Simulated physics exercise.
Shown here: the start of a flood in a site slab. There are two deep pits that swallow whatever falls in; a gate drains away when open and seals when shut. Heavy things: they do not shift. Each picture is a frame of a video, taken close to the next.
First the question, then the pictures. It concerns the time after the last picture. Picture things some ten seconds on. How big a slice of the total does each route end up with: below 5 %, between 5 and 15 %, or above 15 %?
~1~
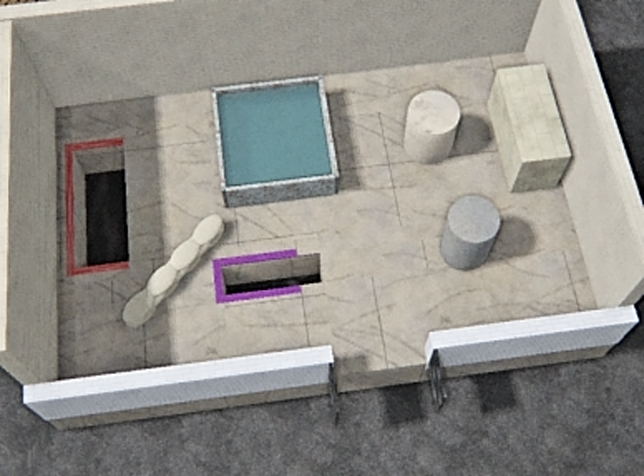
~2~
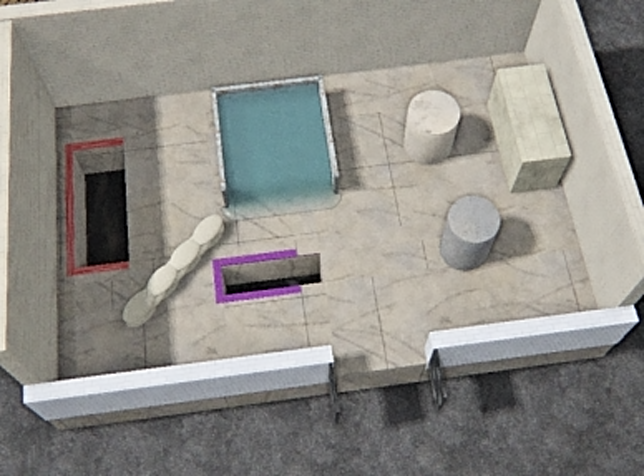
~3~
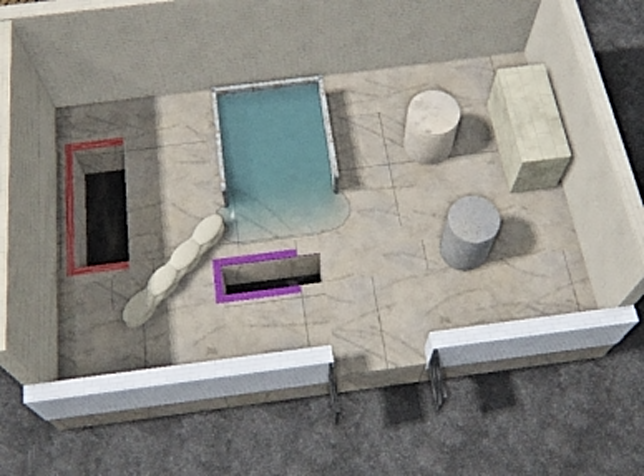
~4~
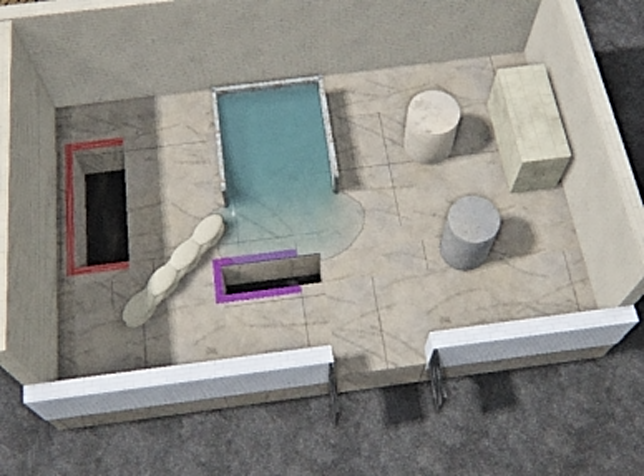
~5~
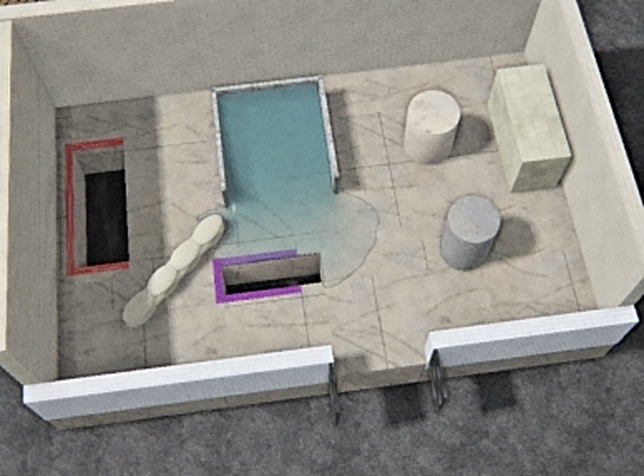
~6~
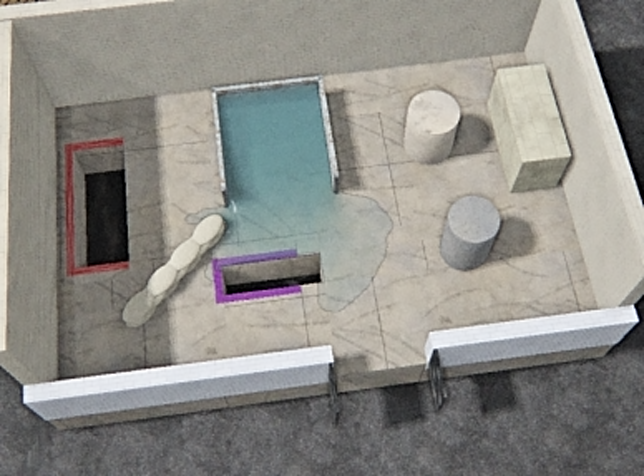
Final slices - gate: Between 5 and 15 %, purple pit: Above 15 %, red pit: Below 5 %.
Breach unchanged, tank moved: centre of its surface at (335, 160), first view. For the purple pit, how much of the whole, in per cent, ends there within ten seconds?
Parts in a hundred: Purple 35.
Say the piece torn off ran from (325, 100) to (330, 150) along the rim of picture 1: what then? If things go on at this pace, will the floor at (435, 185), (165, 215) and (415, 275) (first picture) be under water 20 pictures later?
The first would be drenched, the second still unwetted and the third drenched.
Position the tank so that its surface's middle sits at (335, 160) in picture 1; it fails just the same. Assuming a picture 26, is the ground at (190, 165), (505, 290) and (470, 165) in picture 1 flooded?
Checking the three spots, I get high and dry, swamped, high and dry.
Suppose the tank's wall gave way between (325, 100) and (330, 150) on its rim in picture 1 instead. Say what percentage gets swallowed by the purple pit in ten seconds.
Share to the purple pit: 2 in a hundred.
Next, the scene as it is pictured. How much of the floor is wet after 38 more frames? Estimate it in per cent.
It should be close to 30 %.
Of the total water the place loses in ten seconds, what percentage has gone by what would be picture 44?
My figure is about 90 in a hundred.
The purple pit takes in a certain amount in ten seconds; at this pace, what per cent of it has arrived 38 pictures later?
Some 90 per cent.
A moment on, water covers 15 % of the floor; the gate 0 %, the purple pit 19 %, the red pit 0 %.
Next, water covers 25 % of the floor; the gate 3 %, the purple pit 37 %, the red pit 0 %.
Then, water covers 25 % of the floor; the gate 7 %, the purple pit 51 %, the red pit 0 %.
Later, water covers 30 % of the floor; the gate 9 %, the purple pit 60 %, the red pit 1 %.
In the end, water covers 20 % of the floor; the gate 11 %, the purple pit 66 %, the red pit 2 %.
